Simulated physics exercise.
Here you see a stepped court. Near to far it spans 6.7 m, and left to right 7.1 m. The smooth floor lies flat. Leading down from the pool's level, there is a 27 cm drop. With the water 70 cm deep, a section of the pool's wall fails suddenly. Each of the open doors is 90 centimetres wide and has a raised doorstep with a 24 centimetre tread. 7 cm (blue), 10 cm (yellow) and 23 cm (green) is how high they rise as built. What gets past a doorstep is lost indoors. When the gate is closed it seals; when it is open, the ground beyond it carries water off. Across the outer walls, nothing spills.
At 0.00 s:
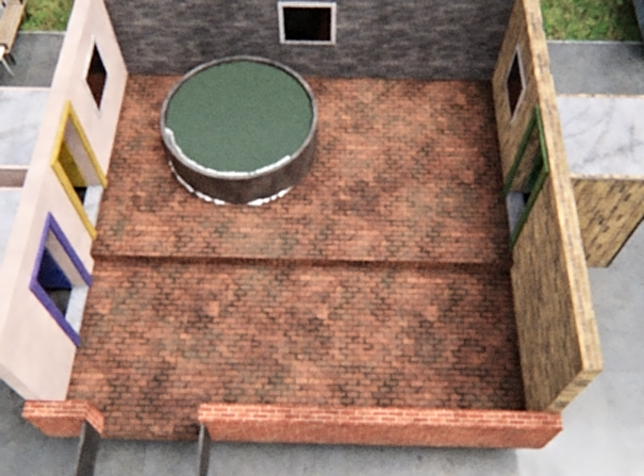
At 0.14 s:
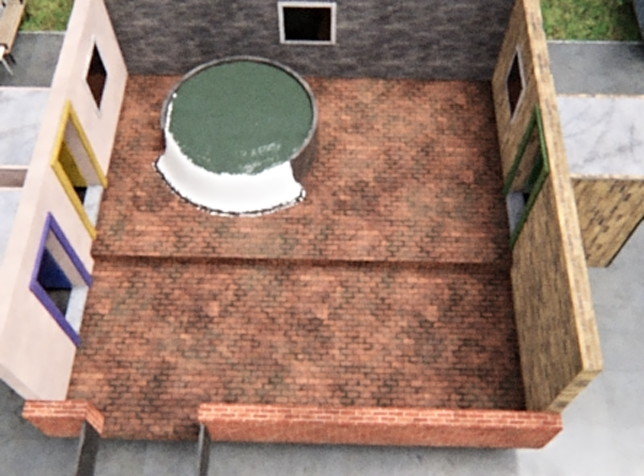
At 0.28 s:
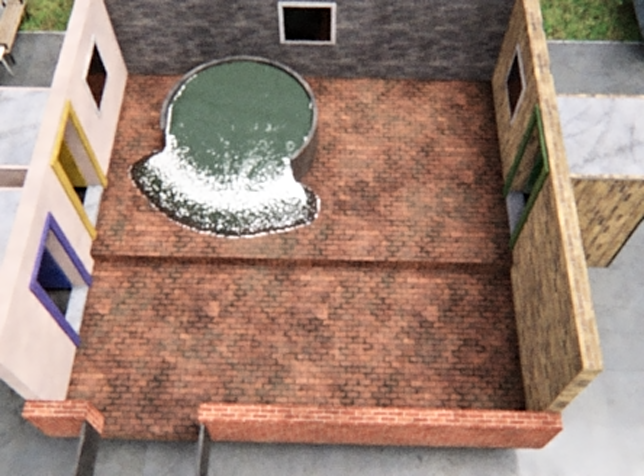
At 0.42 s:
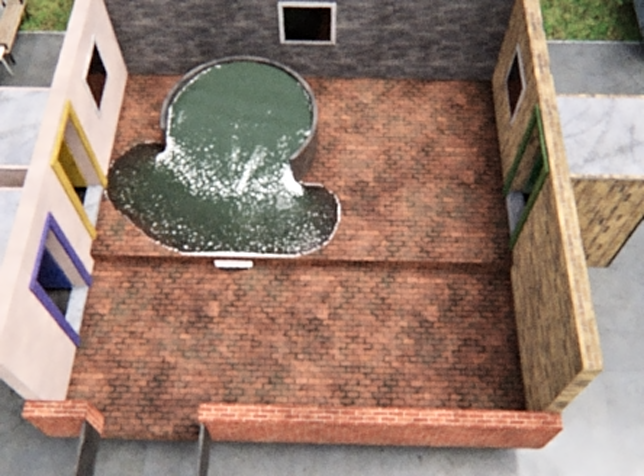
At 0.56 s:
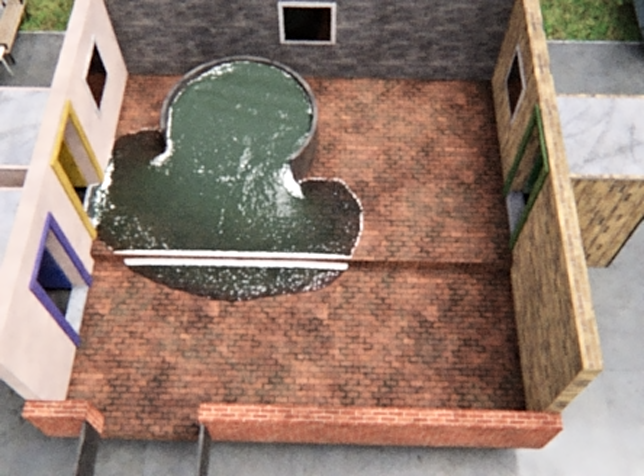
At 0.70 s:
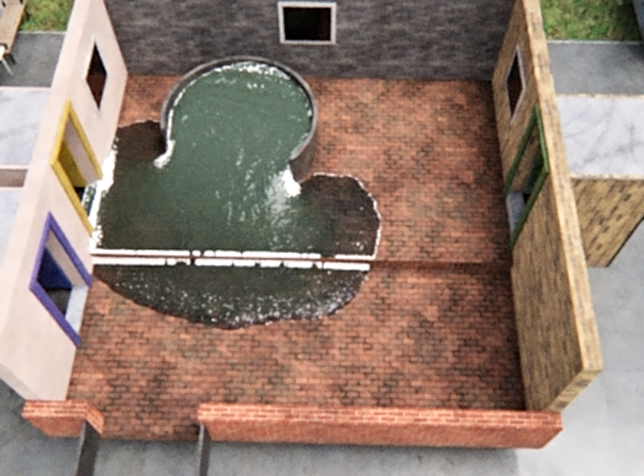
Green water burst from the front of a round pool in a brick courtyard, foamed across the floor in a widening sheet, then poured over the low step and spread onto the lower bricks.
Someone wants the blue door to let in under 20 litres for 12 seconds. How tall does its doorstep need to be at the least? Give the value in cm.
It would need to be roughly 15 cm high.
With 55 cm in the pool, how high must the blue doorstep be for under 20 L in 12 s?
11.5 cm.
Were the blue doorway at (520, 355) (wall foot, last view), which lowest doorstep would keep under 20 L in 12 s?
12.5 cm.
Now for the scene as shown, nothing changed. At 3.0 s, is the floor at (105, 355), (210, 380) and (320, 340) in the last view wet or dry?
Well, in sequence they're soaked, soaked and soaked.
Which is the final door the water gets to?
The last one is the green door.
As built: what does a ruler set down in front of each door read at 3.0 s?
Reading in centimetres: Blue = 14, yellow = 16, green = 0.
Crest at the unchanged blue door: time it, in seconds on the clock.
Around 2.2 s.
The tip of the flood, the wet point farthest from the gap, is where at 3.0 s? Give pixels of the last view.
At about (525, 427).
After 1.4 s water covers 55 % of the floor, deepest (28 cm) near (95, 234); 16 cm at the blue door, 5 litres in over its 7 cm doorstep.
After 3.0 s water covers 60 % of the floor, deepest (38 cm) near (68, 393); 14 cm at the blue door, 64 litres in over its 7 cm doorstep.
After 12.0 s water covers 65 % of the floor, deepest (12 cm) near (220, 272); 8 cm at the blue door, 135 litres in over its 7 cm doorstep.
At the blue door as built, the water arrived by 0.9 s and peaked near 17 cm at 2.2 s.
With a doorstep of 12.5 cm, 39 litres would have come in within the 12 s; with 17 cm, 10 litres. So under 20 litres takes about 15 cm.
